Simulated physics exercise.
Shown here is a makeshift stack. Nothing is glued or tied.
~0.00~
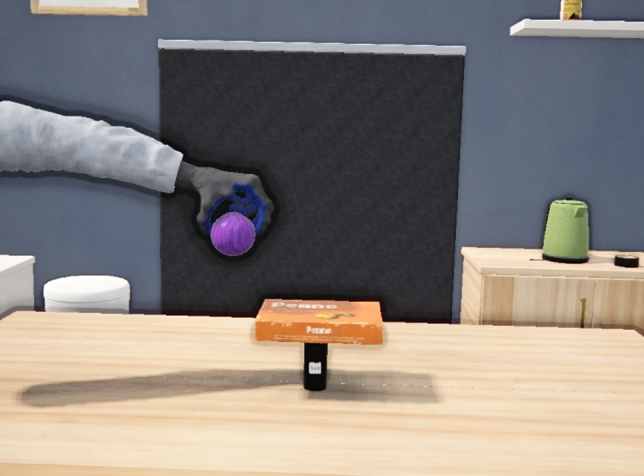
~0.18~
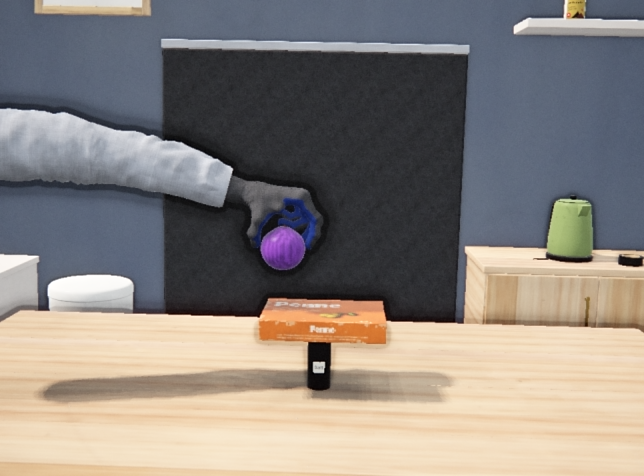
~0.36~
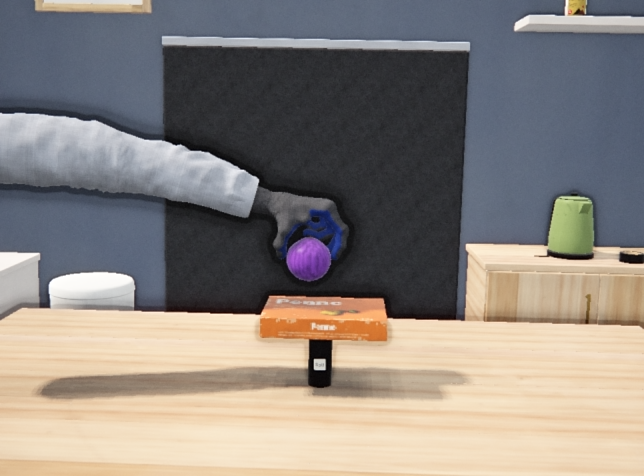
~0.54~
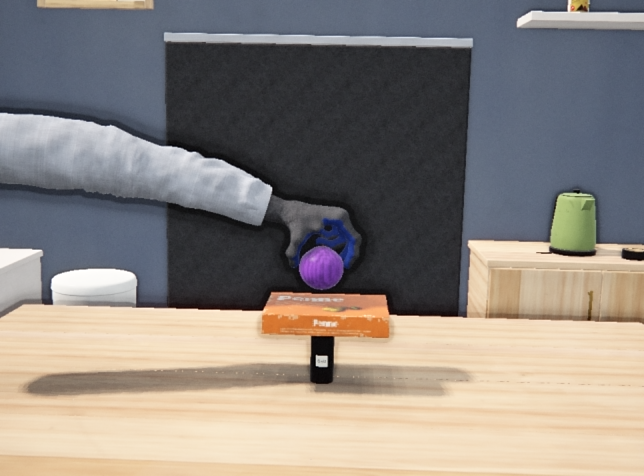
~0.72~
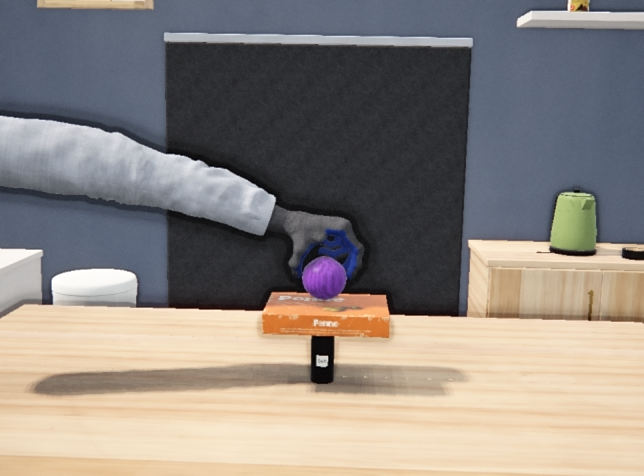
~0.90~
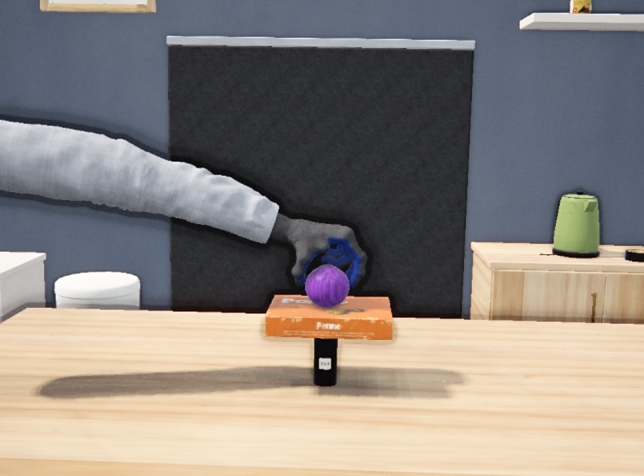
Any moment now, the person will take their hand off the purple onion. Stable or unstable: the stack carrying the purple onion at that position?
Stable.
By 1.20 s, all is still.
By 1.60 s, purple onion resting near (327, 287).
When it is over (2.0 s), all 3 as before. End places, in pixels of the last picture, purple onion near (327, 287). The stack stays up.
